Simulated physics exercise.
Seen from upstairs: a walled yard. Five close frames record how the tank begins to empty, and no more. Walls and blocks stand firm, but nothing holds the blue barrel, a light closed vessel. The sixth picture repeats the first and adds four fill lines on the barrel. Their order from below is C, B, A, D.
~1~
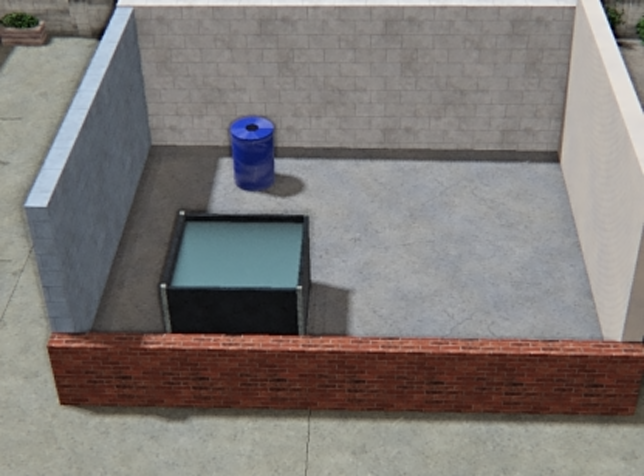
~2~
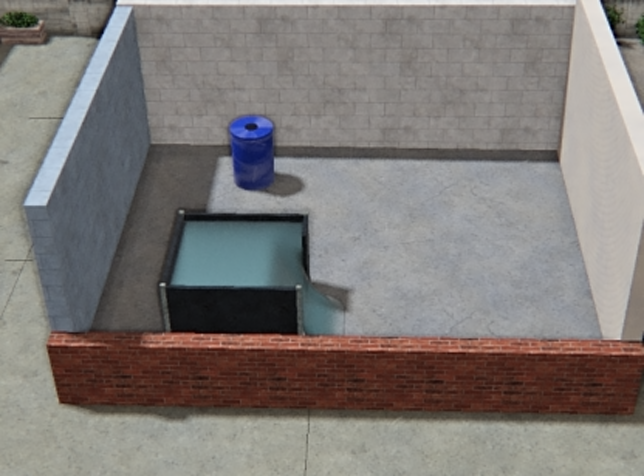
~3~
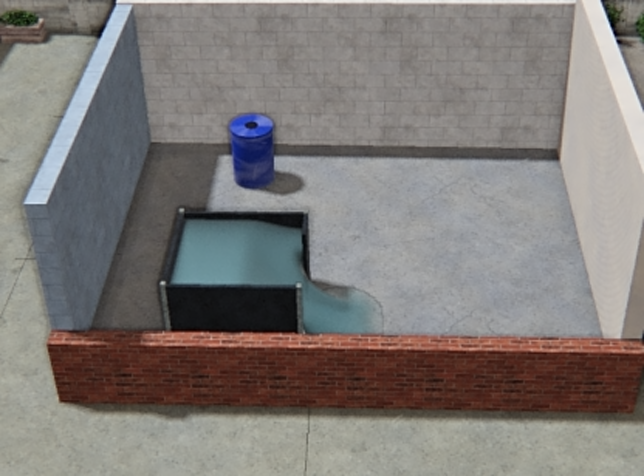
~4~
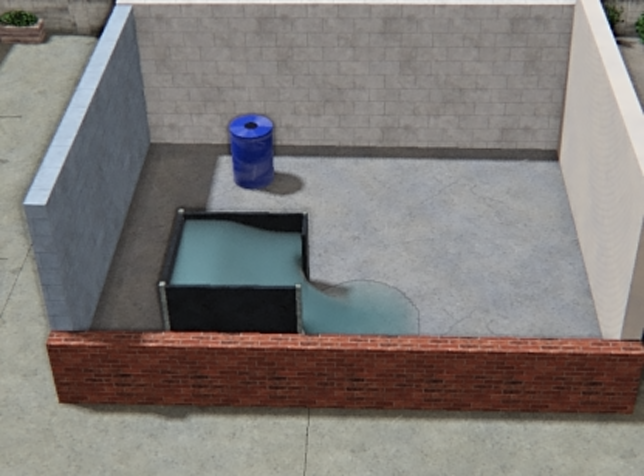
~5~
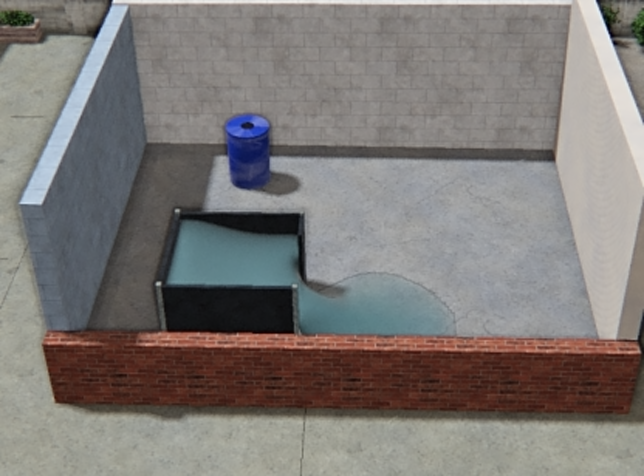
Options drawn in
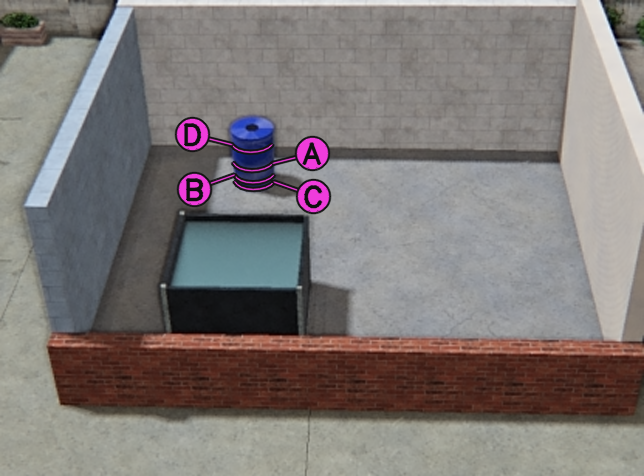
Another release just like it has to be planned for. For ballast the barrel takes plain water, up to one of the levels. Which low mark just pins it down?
B will do.
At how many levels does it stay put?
Three of them.
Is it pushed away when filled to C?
Yes.
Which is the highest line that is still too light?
C it is.
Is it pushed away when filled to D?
No, not at all.
On the marked copy, A at (251, 170); B at (252, 182); C at (253, 189); D at (250, 152); from the bottom up C, B, A, D.
Choosing A, it does not move.
Choosing B, it does not move.
Choosing C, it is pushed about its own width away.
Choosing D, it does not move.
